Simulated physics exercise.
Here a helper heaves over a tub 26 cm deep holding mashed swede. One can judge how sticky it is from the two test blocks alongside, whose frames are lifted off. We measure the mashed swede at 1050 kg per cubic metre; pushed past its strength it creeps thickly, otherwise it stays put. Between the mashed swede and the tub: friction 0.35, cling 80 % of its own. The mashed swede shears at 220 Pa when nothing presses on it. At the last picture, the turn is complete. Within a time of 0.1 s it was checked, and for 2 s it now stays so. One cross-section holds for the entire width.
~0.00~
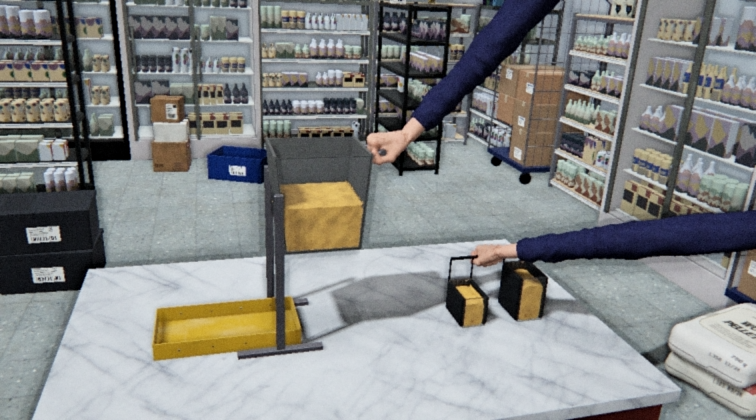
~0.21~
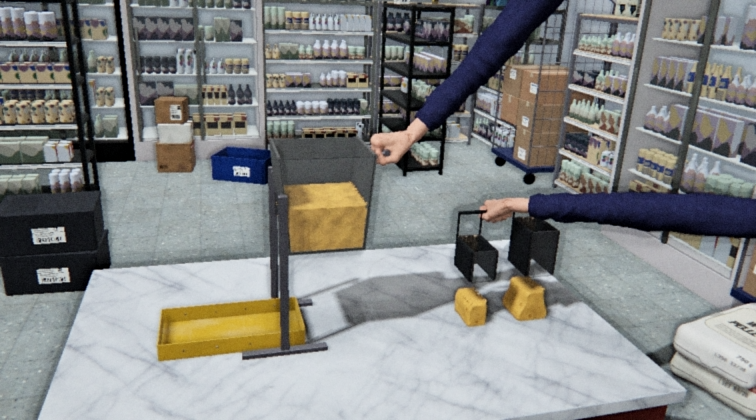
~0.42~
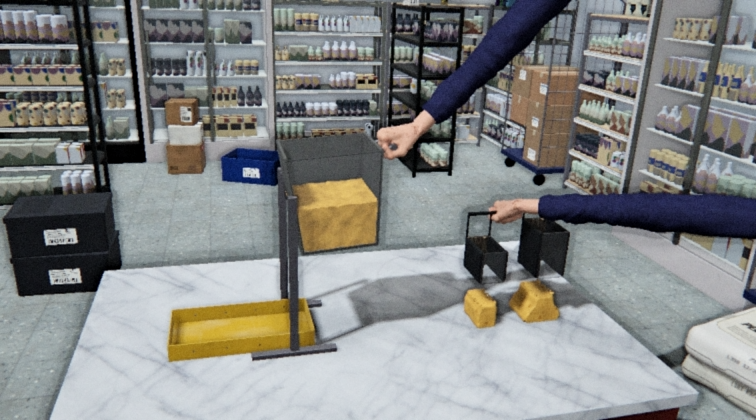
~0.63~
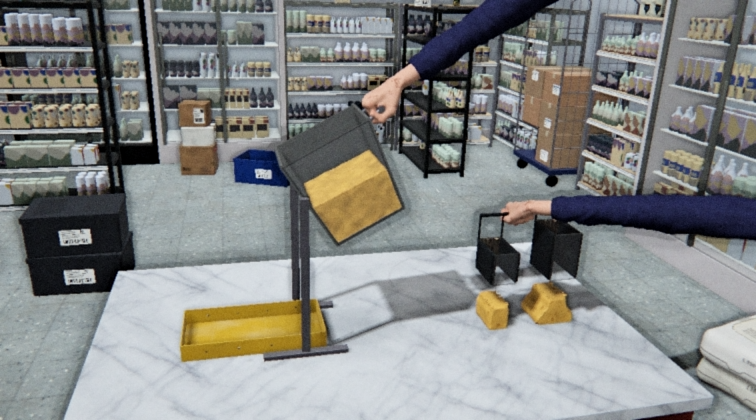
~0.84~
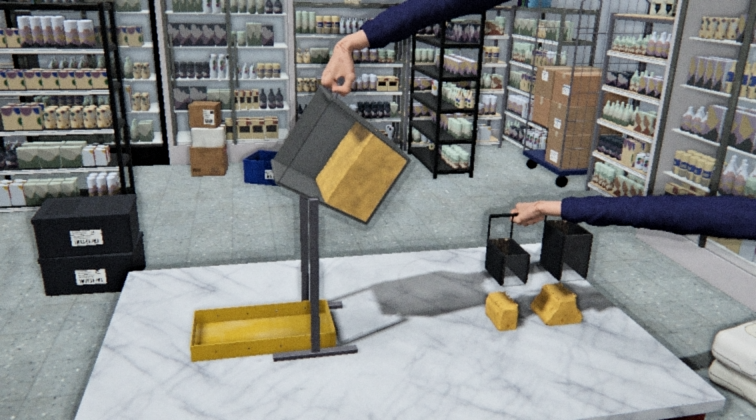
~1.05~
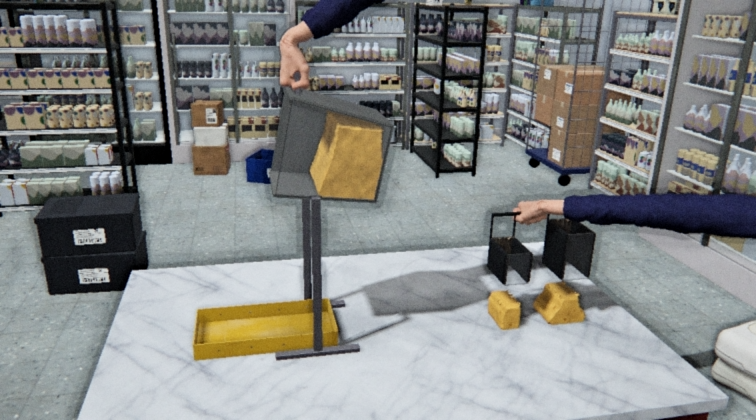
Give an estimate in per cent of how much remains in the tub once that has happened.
100 %.
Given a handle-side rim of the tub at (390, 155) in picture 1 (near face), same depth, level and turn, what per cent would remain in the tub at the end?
It would be near 85 %.
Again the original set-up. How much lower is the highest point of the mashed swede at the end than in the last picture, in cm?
About 7 cm.
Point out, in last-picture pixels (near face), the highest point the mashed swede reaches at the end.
Somewhere near (349, 151) in the last view.
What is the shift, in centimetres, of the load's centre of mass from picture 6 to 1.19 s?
The shift is near 4 cm.
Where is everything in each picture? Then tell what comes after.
In the first picture, handle-side rim at (370, 155), tilt 0 degrees; top of the mashed swede at (288, 208); blocks stand 8.1 cm, 13 cm (left to right).
In the second picture, handle-side rim at (374, 156), tilt 0 degrees; top of the mashed swede at (292, 209); blocks stand 7.9 cm, 10 cm (left to right).
In the third picture, handle-side rim at (380, 151), tilt 4 degrees; top of the mashed swede at (372, 202); blocks stand 7.8 cm, 9.2 cm (left to right).
In the fourth picture, handle-side rim at (367, 120), tilt 28 degrees; top of the mashed swede at (385, 171); blocks stand 7.8 cm, 9.1 cm (left to right).
In the fifth picture, handle-side rim at (330, 100), tilt 57 degrees; top of the mashed swede at (370, 137); blocks stand 7.8 cm, 9.1 cm (left to right).
In the sixth picture, handle-side rim at (291, 101), tilt 78 degrees; top of the mashed swede at (341, 127); blocks stand 7.8 cm, 9.1 cm (left to right).
After 1.19 s, the tub is at 78 degrees and holds 100 %.
After 1.36 s, the tub is at 78 degrees and holds 100 %.
After 1.53 s, the tub is at 78 degrees and holds 100 %.
After 1.70 s, the tub is at 78 degrees and holds 100 %.
After 3.05 s, at the end, the tub is at 78 degrees and holds 100 %.
